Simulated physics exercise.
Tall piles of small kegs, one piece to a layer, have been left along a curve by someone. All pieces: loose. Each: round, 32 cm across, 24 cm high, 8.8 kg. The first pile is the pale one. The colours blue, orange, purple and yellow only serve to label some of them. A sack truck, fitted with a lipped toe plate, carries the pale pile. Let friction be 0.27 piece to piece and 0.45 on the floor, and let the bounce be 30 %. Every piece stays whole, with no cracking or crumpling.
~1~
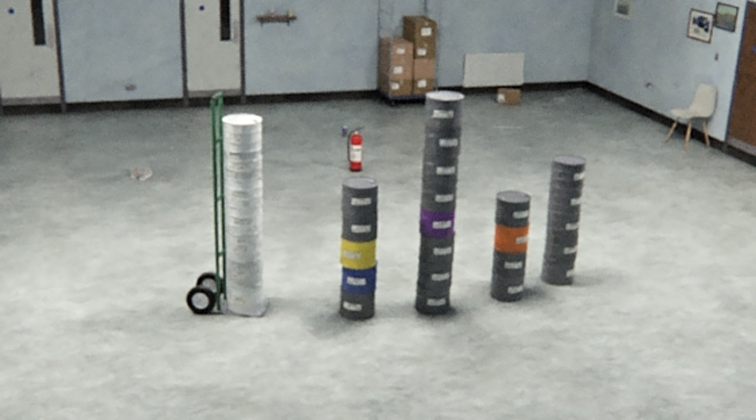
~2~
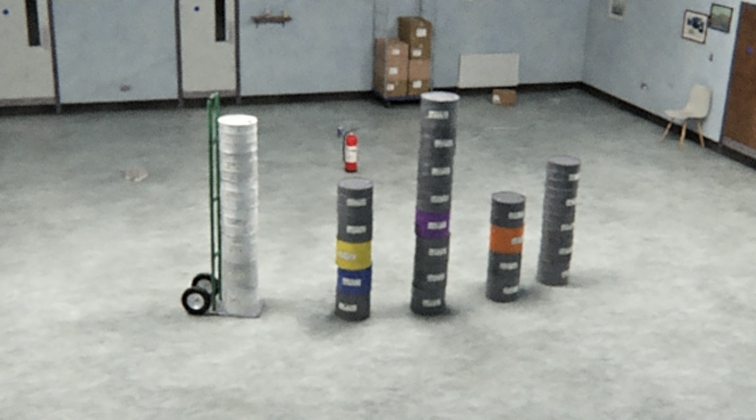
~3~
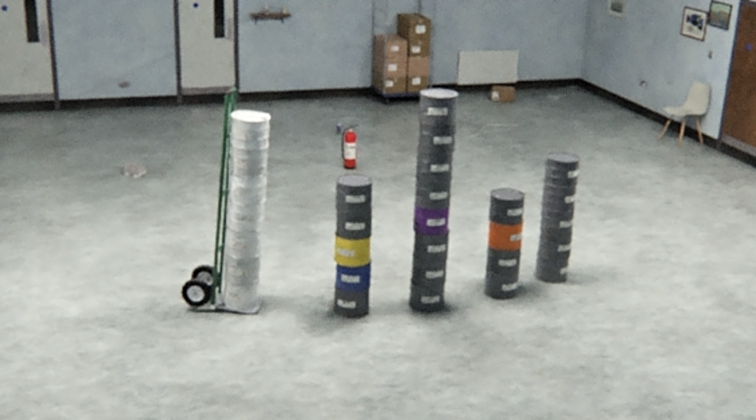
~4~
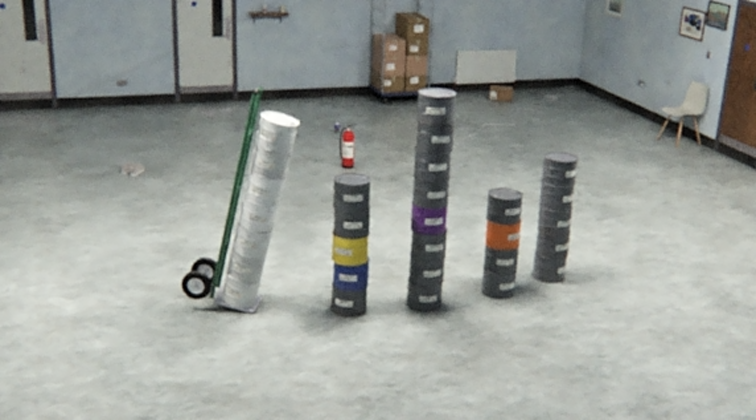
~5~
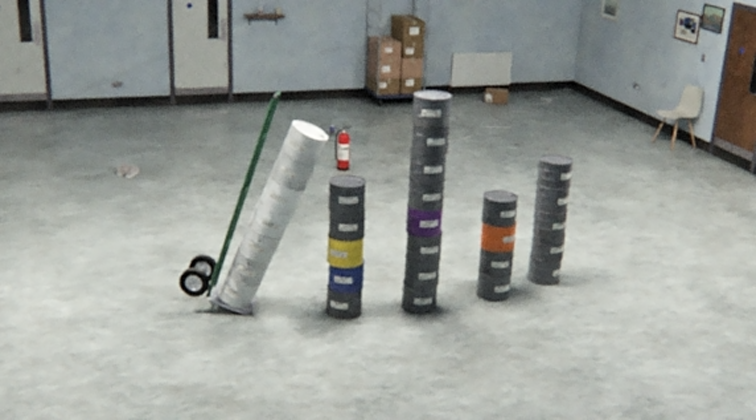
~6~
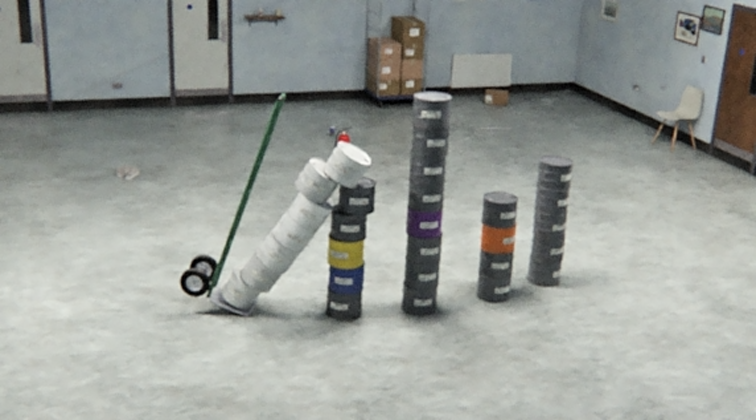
The clip shows a green sack truck tilting rightward with a tall pale pile, which leans further than the truck's frame and meets the neighbouring dark stack, shifting its top piece right, while the other stacks stay upright.
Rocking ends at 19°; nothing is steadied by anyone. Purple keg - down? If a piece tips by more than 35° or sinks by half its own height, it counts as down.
No.
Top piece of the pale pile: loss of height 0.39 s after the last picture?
30 cm.
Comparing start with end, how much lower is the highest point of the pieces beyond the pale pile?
About 0 cm lower.
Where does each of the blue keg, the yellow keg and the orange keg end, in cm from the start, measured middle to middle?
So blue shifts 40 cm, yellow shifts 80 cm and orange shifts 0 cm.
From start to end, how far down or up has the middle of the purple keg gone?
Lower, by roughly 0 cm.
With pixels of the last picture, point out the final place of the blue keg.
In the final image its middle is around (386, 298).
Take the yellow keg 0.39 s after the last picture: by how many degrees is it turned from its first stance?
15°.
Then, 0.39 s later than the last frame, 7 of the pale pile down; none of the 22 other kegs down, 6 disturbed; purple keg unmoved; blue keg tilted 14°.
Then, 1.07 s later than the last frame, 7 of the pale pile down; 4 of the 22 other kegs down; purple keg moved 25 mm; blue keg on its side.
When it is over, 7 of the pale pile down; 4 of the 22 other kegs down; purple keg moved 29 mm; yellow keg on its side; blue keg on its side. In pixels of the last frame, middles, purple keg near (427, 219), yellow keg near (410, 310).
